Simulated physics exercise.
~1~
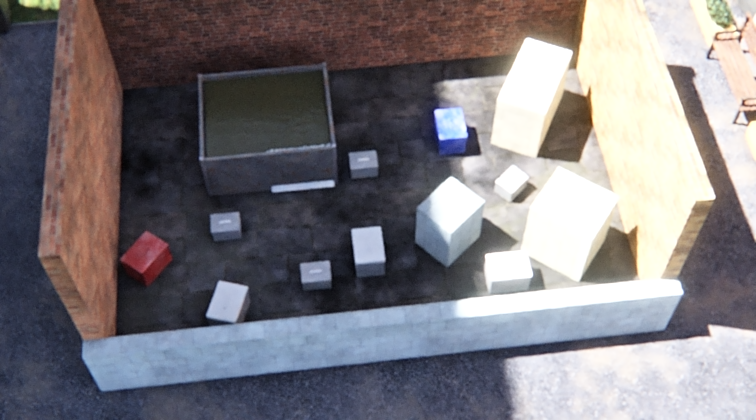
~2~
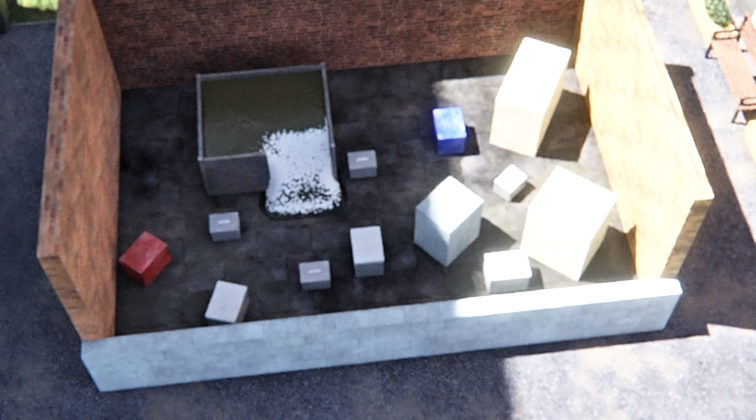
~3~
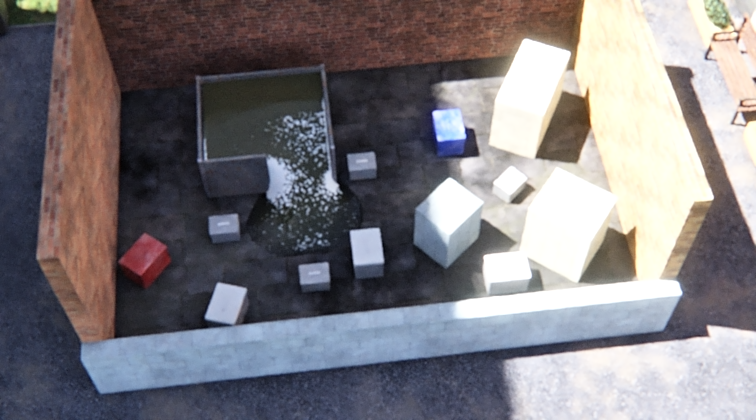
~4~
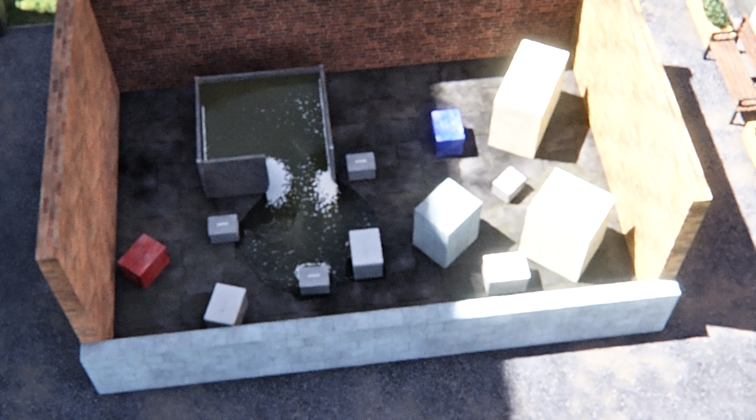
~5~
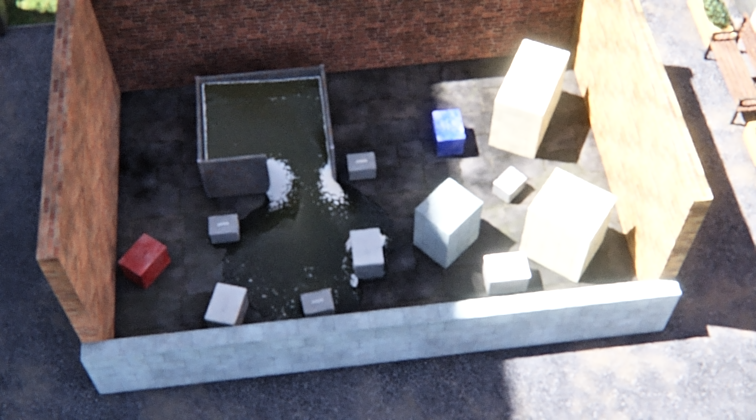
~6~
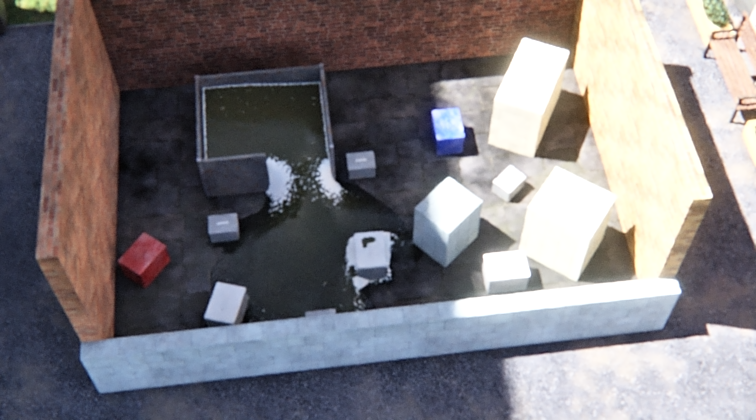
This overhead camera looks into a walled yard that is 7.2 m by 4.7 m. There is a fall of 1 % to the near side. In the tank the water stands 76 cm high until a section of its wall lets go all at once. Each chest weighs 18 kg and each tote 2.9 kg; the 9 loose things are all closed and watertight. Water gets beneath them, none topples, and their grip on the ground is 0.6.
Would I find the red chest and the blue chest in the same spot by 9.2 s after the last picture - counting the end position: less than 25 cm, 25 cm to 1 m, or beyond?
By the end, the red chest is taken a long way and the blue chest keeps its spot.
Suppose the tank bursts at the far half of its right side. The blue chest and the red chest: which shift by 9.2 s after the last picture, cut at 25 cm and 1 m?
Note: Blue chest swept well away, red chest unmoved.
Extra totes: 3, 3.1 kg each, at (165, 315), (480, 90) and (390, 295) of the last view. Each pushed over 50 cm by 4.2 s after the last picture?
Going through them in the order asked, they come out clear of the mark, shy of the mark and clear of the mark.
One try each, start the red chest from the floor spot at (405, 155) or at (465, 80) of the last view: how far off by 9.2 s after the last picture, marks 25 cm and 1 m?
In turn: It stays put; it barely shifts.
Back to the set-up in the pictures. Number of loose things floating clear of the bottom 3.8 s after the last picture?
By my count, 5.
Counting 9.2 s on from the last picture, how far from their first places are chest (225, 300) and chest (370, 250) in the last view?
In that order: 400 cm, 200 cm.
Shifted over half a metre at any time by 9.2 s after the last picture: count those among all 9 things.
All told, that gives 7.
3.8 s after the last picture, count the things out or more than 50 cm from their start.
Count then: 5.
Then, 1.2 s after the last picture the red chest is near (142, 253), 0.0 m from its start, aground; the blue chest is near (448, 124), 0.0 m from its start, aground; 2 afloat.
Then, 3.8 s after the last picture the red chest is near (176, 163), 1.5 m from its start, aground; the blue chest is near (448, 124), 0.0 m from its start, aground; 5 afloat.
Then, 6.2 s after the last picture the red chest is near (167, 116), 2.4 m from its start, aground; the blue chest is near (448, 124), 0.0 m from its start, aground; 6 afloat.
Then, 9.2 s after the last picture the red chest is near (176, 90), 2.9 m from its start, afloat; the blue chest is near (448, 124), 0.0 m from its start, aground; 7 afloat.
